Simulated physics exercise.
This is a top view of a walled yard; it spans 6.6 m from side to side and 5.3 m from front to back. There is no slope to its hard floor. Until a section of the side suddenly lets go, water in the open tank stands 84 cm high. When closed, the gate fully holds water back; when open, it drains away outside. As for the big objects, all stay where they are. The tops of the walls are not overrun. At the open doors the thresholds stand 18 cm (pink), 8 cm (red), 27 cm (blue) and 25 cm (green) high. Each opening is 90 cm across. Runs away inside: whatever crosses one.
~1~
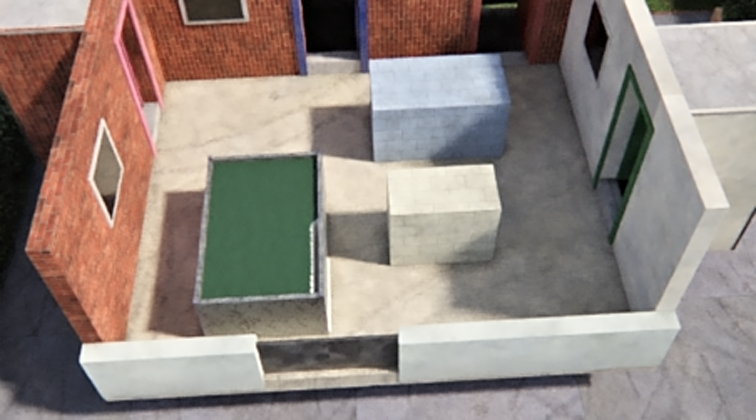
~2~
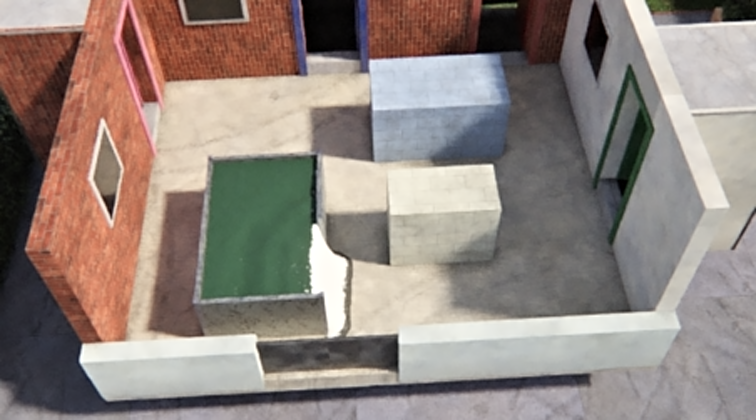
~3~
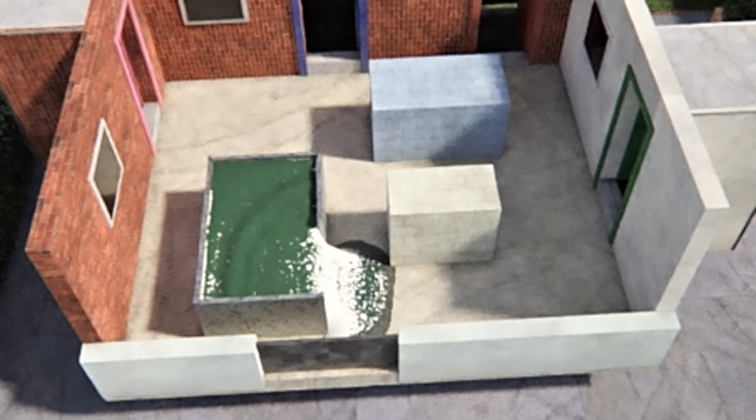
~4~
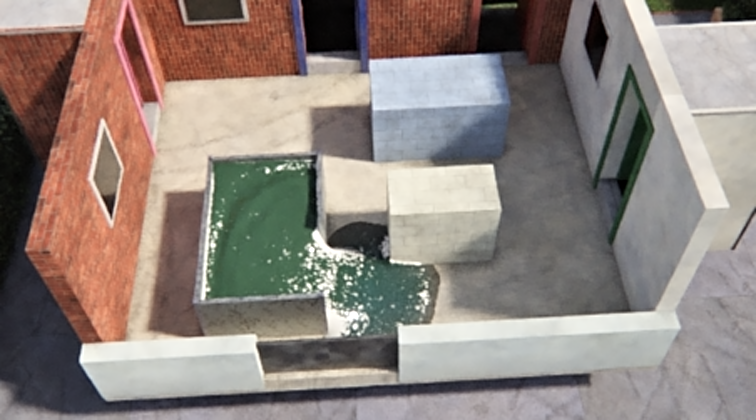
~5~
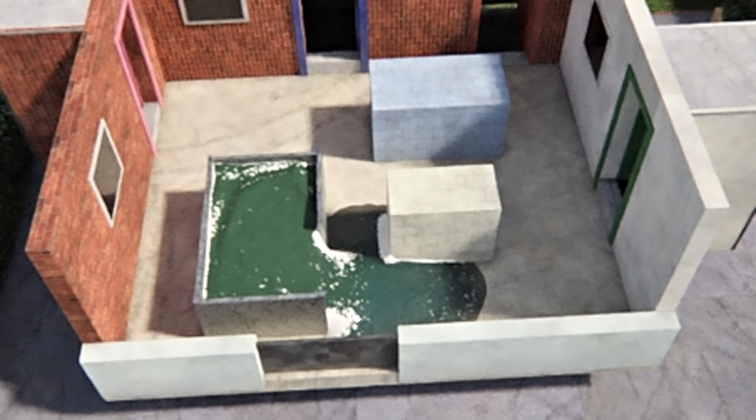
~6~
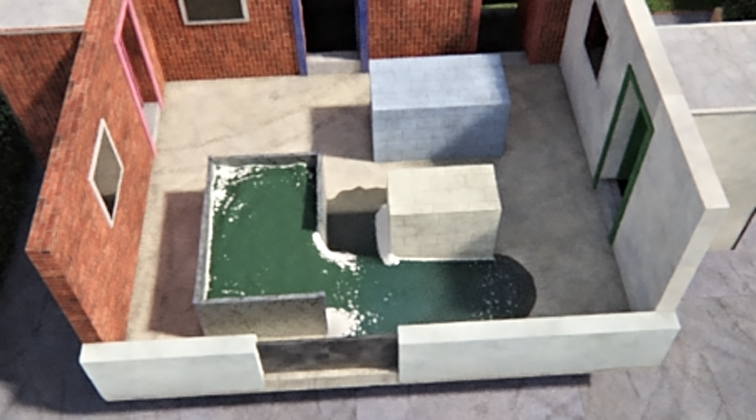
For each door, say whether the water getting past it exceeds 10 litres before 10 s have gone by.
In the end pink door: Beneath the limit; red door: Above the limit; blue door: Beneath the limit; green door: Beneath the limit.
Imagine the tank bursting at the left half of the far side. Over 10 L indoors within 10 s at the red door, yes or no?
So, red door: Out of bounds.
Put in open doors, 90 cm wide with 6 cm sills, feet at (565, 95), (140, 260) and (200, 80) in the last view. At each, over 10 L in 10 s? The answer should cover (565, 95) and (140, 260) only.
In turn: Above, below.
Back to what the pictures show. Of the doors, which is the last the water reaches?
That would be the pink door, last of all.
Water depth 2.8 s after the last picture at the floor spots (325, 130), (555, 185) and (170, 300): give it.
I'd read it as roughly 3, 12 and 0 cm, in that order.
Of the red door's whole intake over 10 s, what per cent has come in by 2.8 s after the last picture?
5 percent or so by then.
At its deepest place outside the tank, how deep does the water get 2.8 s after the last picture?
Some 34 cm deep.
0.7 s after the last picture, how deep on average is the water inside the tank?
Mean depth: Some 49 cm.
Then, 0.7 s after the last picture water covers 30 % of the floor and is deepest (56 cm) near (632, 341); pink door not reached, red door not reached, blue door not reached, green door 5 cm at the sill, 0 L in.
Then, 1.5 s after the last picture water covers 45 % of the floor and is deepest (54 cm) near (628, 329); pink door not reached, red door not reached, blue door 1 cm at the sill, 0 L in, green door 21 cm at the sill, 0 L in.
Then, 2.8 s after the last picture water covers 65 % of the floor and is deepest (34 cm) near (554, 65); pink door not reached, red door 12 cm at the sill, 32 L in, blue door 5 cm at the sill, 0 L in, green door 22 cm at the sill, 1 L in.
Then, 5.3 s after the last picture water covers 85 % of the floor and is deepest (21 cm) near (542, 104); pink door 4 cm at the sill, 0 L in, red door 19 cm at the sill, 322 L in, blue door 8 cm at the sill, 0 L in, green door 15 cm at the sill, 1 L in.
Then, 9.3 s after the last picture water covers 100 % of the floor and is deepest (14 cm) near (161, 116); pink door 13 cm at the sill, 0 L in, red door 12 cm at the sill, 431 L in, blue door 4 cm at the sill, 0 L in, green door 7 cm at the sill, 1 L in.
